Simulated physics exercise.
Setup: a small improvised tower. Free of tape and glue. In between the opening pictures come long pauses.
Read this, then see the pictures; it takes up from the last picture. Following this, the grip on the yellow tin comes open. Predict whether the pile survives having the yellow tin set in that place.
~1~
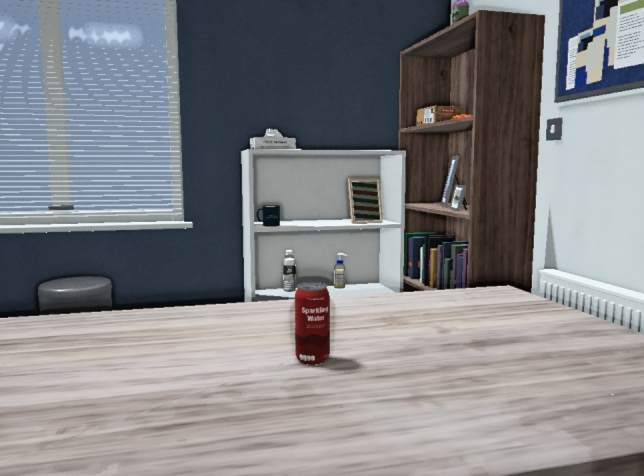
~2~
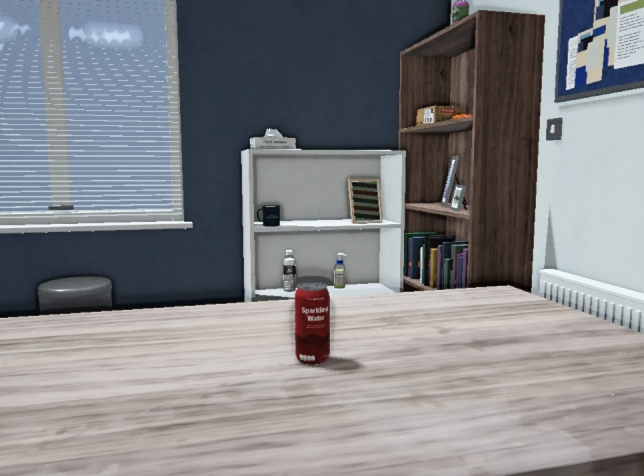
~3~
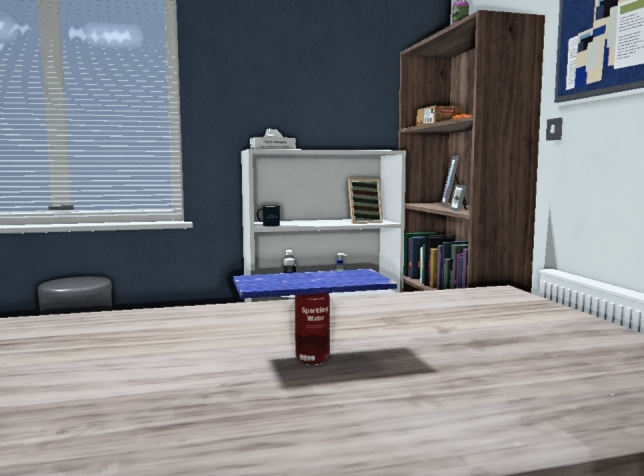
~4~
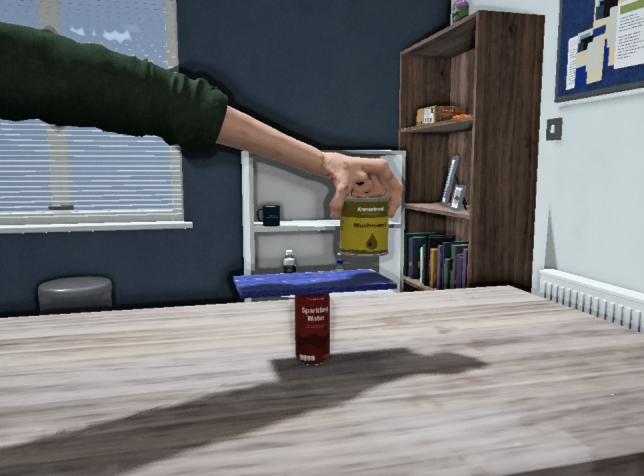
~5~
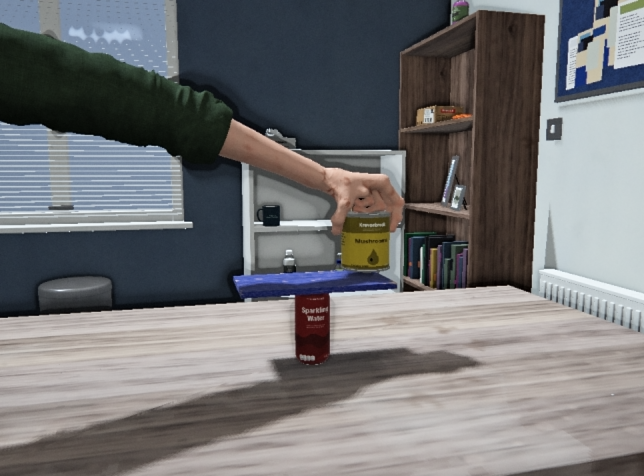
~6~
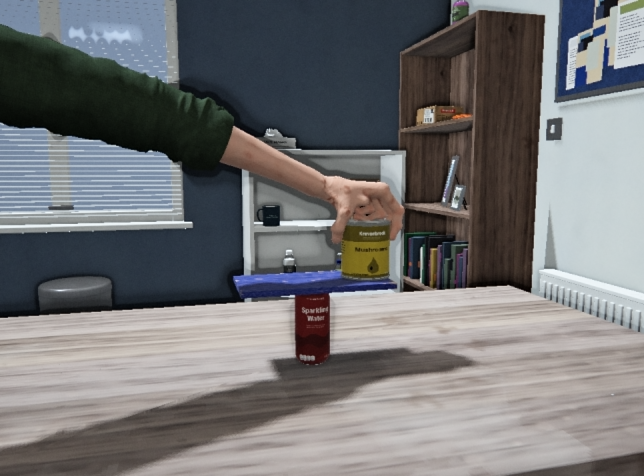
The balance breaks.
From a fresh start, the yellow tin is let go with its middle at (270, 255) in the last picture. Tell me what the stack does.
Well, it crumbles then.
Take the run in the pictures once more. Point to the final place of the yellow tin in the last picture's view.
The object ends up somewhere around (407, 329).
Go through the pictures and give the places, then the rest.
The last thing is not in view yet; red can (312, 323), in the first frame.
The last thing is not in view yet; red can (312, 323), in the second frame.
The last thing is not in view yet; red can (312, 323), in the third frame.
On its way; yellow tin (364, 225); red can (312, 323), in the fourth frame.
On its way; yellow tin (365, 240); red can (312, 323), in the fifth frame.
Set down, still held; yellow tin (365, 249); red can (312, 323), in the sixth frame.
Then, 0.30 s on from there, yellow tin now fallen; blue board turned 54° from how it was put.
Then, 0.50 s on from there, blue board on its side.
Then, 0.80 s on from there, blue board now fallen; red can turned 18° from how it was put.
In the end, fallen, blue board and yellow tin; toppled in the stack, red can. At the end, from the last picture's camera, yellow tin near (407, 329). The stack comes apart.
